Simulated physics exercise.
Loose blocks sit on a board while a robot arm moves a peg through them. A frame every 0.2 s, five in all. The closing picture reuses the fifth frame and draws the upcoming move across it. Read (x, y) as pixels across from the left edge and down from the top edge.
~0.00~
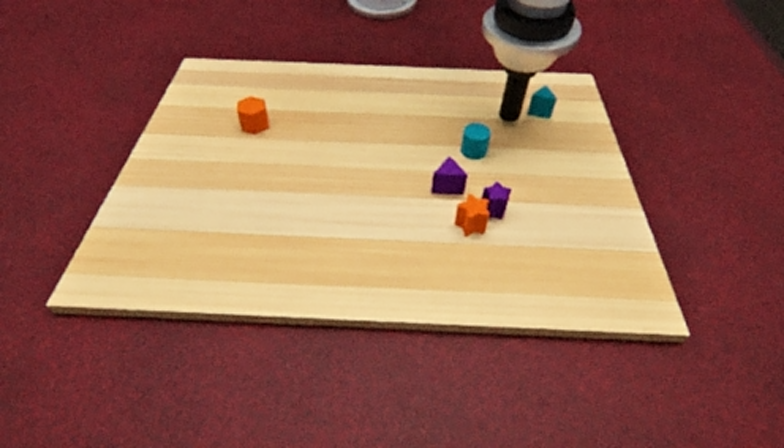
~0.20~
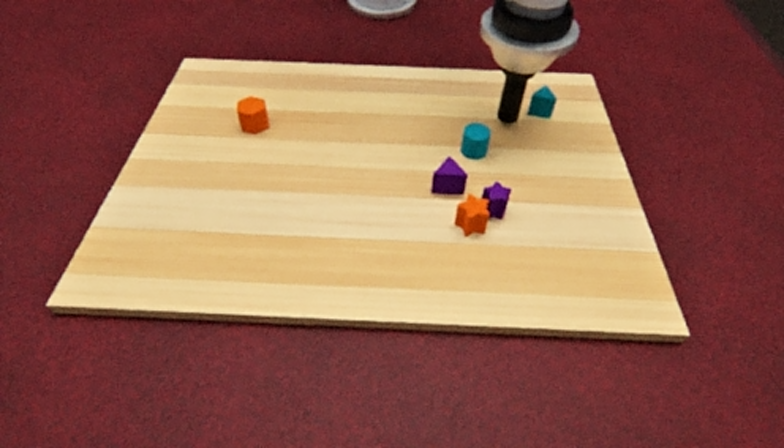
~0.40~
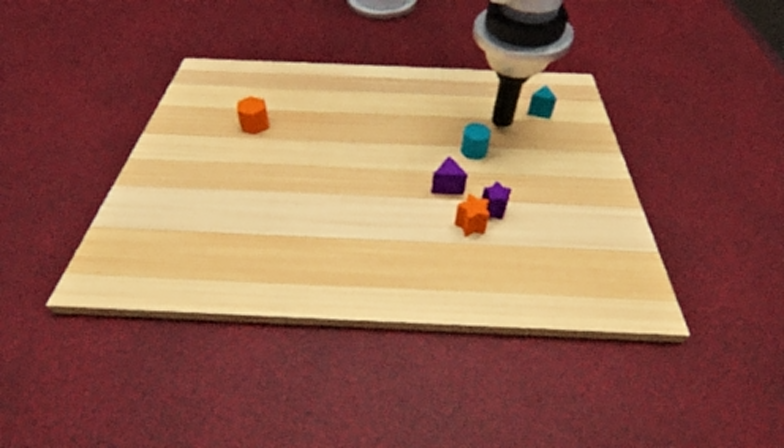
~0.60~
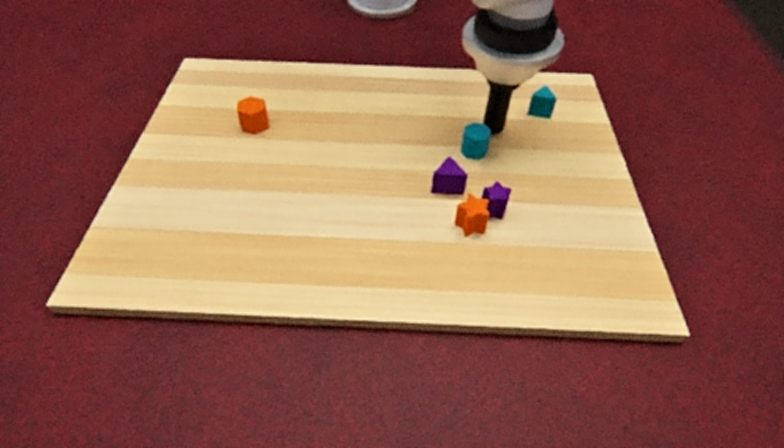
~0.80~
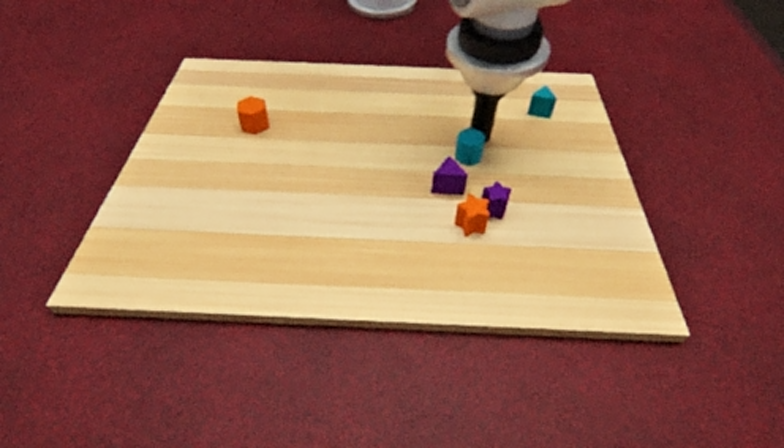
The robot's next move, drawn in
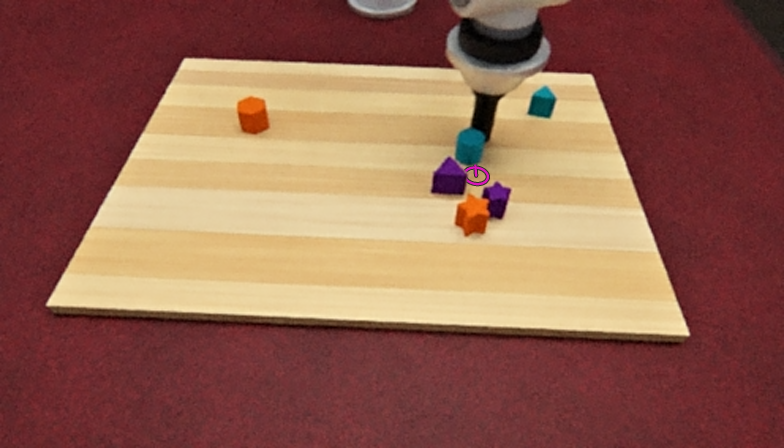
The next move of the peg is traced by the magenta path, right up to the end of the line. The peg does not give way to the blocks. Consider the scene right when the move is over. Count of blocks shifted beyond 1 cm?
By the end of the path, two blocks have moved more than about a centimetre.
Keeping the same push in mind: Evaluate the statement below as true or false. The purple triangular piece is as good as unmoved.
It is false.
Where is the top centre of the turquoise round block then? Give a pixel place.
Somewhere near (455, 159).
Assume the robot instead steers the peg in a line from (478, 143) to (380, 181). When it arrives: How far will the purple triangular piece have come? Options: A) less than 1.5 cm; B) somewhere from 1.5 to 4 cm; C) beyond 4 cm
A.
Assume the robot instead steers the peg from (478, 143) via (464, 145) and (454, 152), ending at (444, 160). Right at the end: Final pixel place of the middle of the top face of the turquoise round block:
I'd say the turquoise round block ends with its top centre at (464, 155).
Path on the board, from (478, 143) over (475, 158) to (476, 176).
On the path given first. Halfway along, peg at (476, 152); turquoise round block at (462, 151).
At the end, peg at (477, 169); purple triangular piece at (440, 173), turned 35° anticlockwise; turquoise round block at (455, 159); purple star in place.
